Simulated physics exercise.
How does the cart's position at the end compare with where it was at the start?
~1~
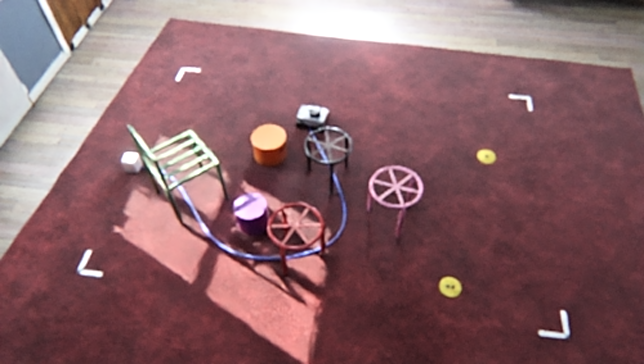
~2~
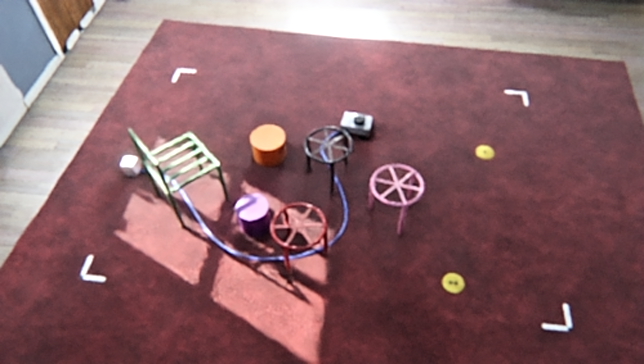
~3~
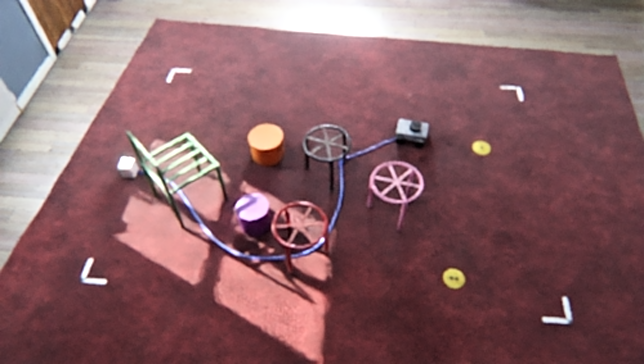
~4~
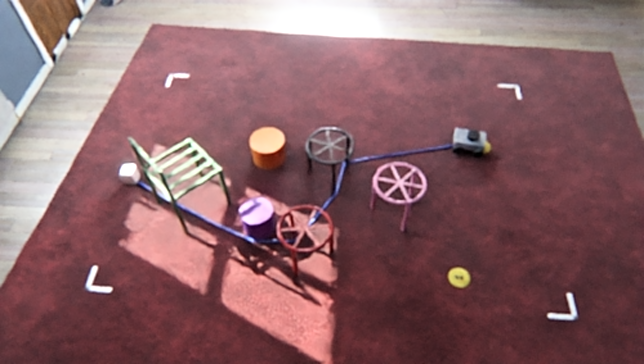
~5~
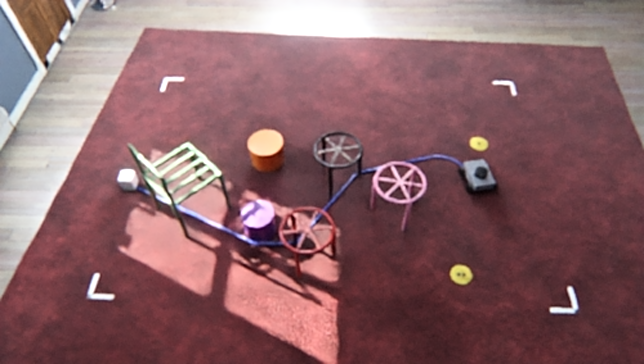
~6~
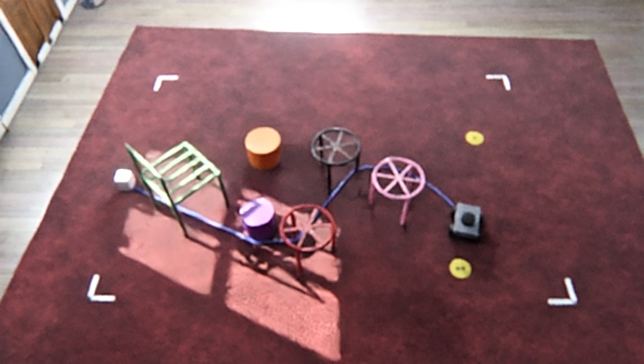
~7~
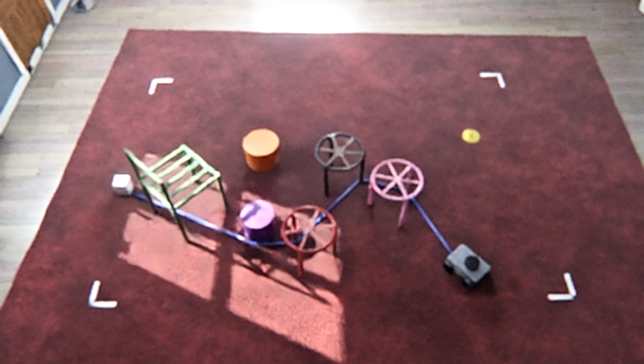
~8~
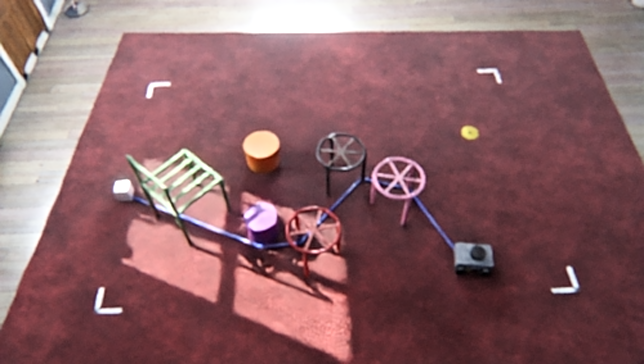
The cart starts at the upper middle of the carpet, just above the black stool. By the end it sits at the lower right, below and to the right of the pink stool, where the lower yellow mark was visible.
